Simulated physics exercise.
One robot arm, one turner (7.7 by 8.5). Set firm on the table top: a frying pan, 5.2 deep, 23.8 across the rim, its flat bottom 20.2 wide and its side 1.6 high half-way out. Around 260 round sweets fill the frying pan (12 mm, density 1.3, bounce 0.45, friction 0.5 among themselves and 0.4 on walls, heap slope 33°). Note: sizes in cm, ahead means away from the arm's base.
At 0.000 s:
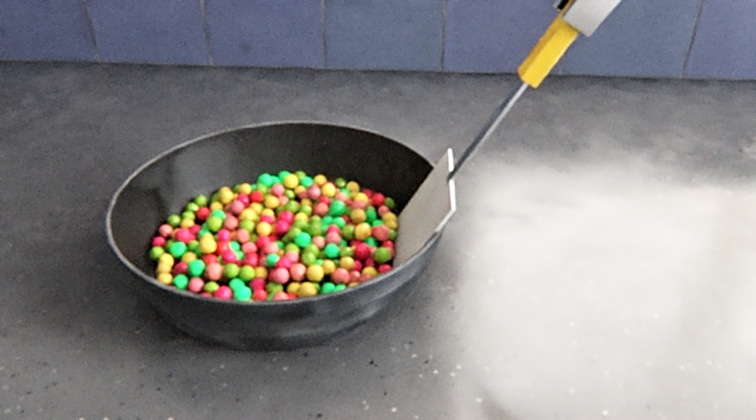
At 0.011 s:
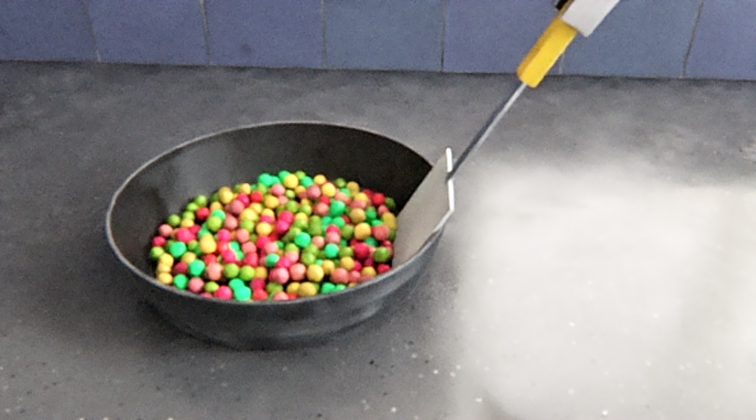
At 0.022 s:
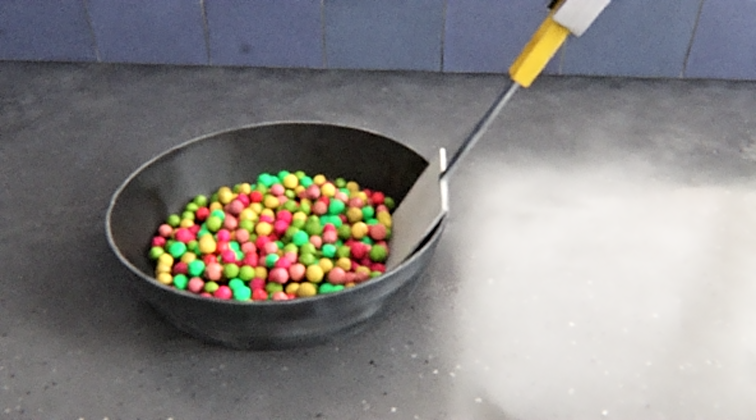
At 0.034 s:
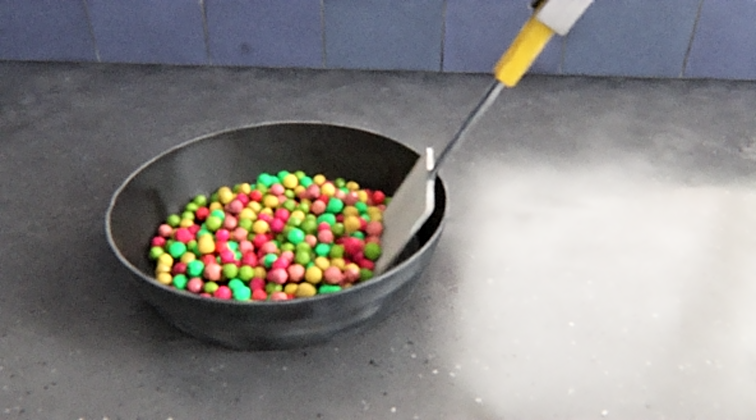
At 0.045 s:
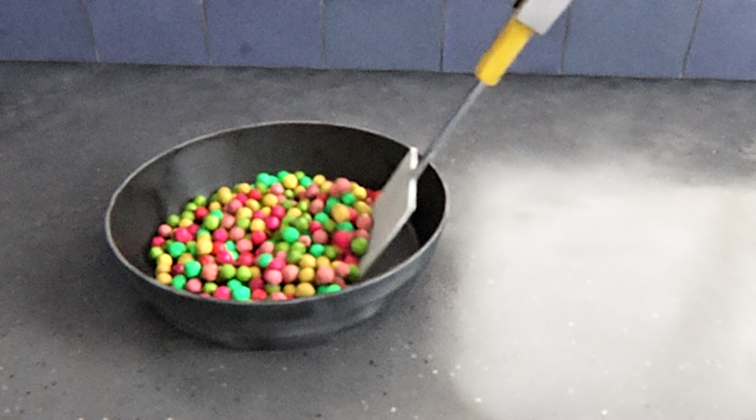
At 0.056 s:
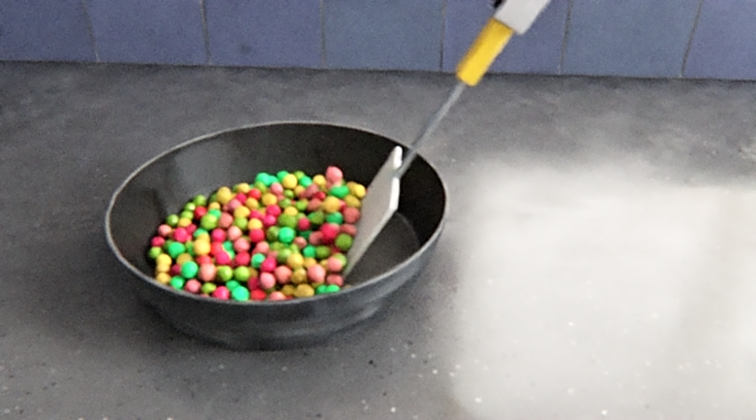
In a dark frying pan, a turner moves left, pushing colourful round sweets together.
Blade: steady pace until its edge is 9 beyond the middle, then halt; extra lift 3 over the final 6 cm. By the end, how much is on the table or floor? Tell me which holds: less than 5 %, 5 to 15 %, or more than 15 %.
More than 15 % holds.
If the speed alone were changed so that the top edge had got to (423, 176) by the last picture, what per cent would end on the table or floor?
I'd say around 10 per cent.
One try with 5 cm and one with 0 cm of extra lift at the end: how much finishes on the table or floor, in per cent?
Estimates, in order: 20 % then 20 %.
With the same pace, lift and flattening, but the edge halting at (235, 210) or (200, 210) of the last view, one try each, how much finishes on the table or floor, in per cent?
The two tries give near 5 and near 10 in a hundred.
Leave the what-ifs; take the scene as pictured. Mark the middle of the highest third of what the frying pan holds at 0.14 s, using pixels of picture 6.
(223, 214).
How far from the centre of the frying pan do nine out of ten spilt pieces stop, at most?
Around 65 centimetres from the centre.
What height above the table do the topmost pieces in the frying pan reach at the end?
Peak at rest, approximately 4.5 centimetres.
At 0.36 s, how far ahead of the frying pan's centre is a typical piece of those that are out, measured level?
The distance is around 24 cm.
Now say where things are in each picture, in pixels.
Turner top edge at (452, 177), sloping 60°; upper third of the load around (293, 233), from x 160 to 395, top at y 180; 265 in the frying pan, in the first picture.
Turner top edge at (450, 177), sloping 60°; upper third of the load around (293, 233), from x 160 to 395, top at y 180, in the second picture.
Turner top edge at (444, 177), sloping 60°; upper third of the load around (292, 233), from x 155 to 395, top at y 180, in the third picture.
Turner top edge at (430, 176), sloping 60°; upper third of the load around (295, 229), from x 155 to 395, top at y 180, in the fourth picture.
Turner top edge at (413, 176), sloping 60°; upper third of the load around (296, 226), from x 155 to 395, top at y 180, in the fifth picture.
Turner top edge at (396, 175), sloping 60°; upper third of the load around (294, 225), from x 155 to 395, top at y 175; 265 in the frying pan, in the sixth picture.
After 0.10 s, sloping 60°, highest piece 6 above the table; 265 in the frying pan.
After 0.14 s, sloping 60°, highest piece 7 above the table; 265 in the frying pan.
After 0.36 s, sloping 60°, highest piece 12 above the table; 213 in the frying pan, 25 on the table or floor, 27 on the blade or in flight.
After 1.41 s, sloping 60°, highest piece 4 above the table; 213 in the frying pan, 52 on the table or floor.
At rest, 213 in the frying pan, 52 on the table or floor. That is 20 % on the table or floor.
